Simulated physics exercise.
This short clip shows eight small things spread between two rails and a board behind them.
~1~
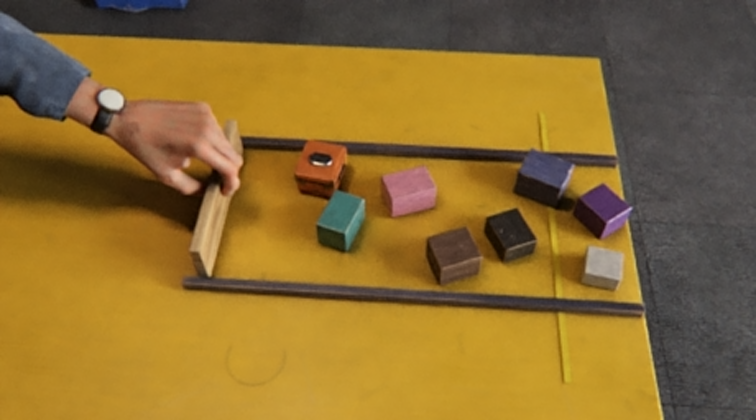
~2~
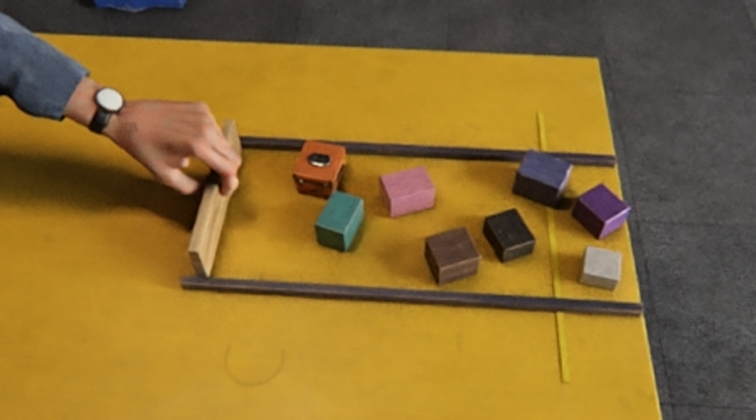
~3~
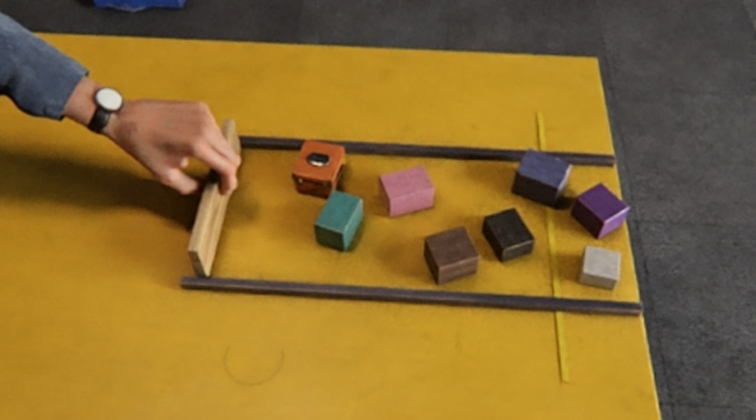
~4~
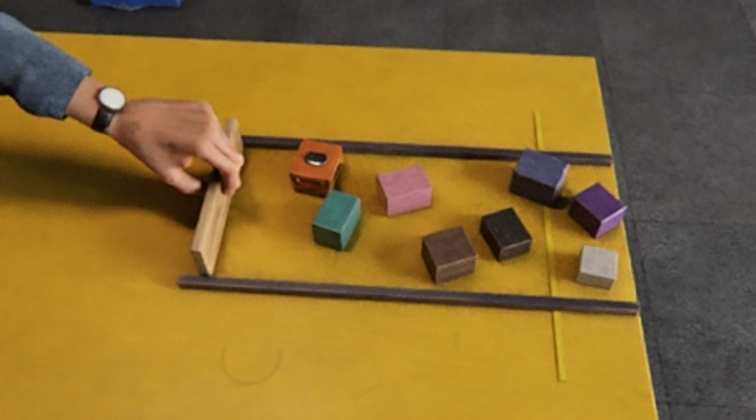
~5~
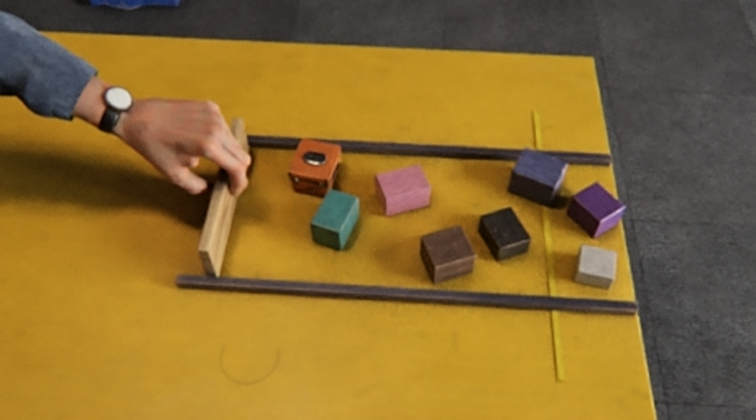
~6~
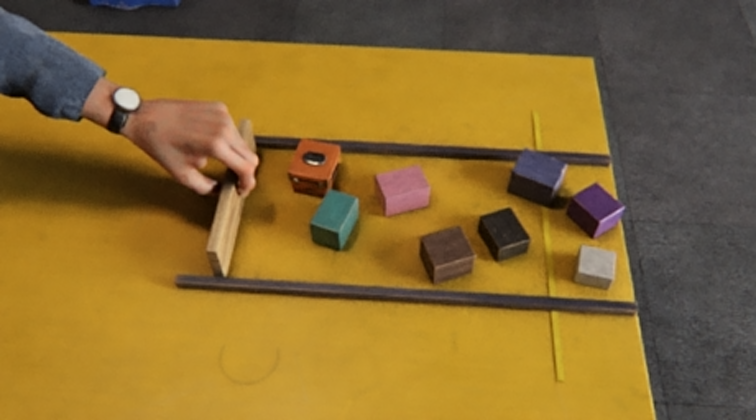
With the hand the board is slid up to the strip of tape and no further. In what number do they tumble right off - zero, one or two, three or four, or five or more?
Under three but some drop.
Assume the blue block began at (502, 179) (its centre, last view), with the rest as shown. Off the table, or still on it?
From there it survives.
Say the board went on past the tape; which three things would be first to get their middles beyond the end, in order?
Order, earliest first: The purple block; the white block; the blue block.
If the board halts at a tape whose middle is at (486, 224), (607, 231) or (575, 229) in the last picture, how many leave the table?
Tallies in the order asked: 0, 7, 5.
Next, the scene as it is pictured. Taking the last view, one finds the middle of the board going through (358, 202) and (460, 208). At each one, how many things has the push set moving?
Answer - first 3, then 5.
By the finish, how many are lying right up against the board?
Well, it touches 3.
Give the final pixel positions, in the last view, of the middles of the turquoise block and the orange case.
They end up close to (566, 228) and (566, 179).
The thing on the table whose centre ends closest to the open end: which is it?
Blue block.
Early on, none off yet; purple block at rest near (595, 210); white block at rest near (595, 267); blue block at rest near (537, 178).
A while later, none off yet; purple block travelled a little near (609, 209); white block moving near (605, 268); blue block travelled about its own width near (567, 175).
Finally, the number that fall off is one or two; lost, white block and purple block.
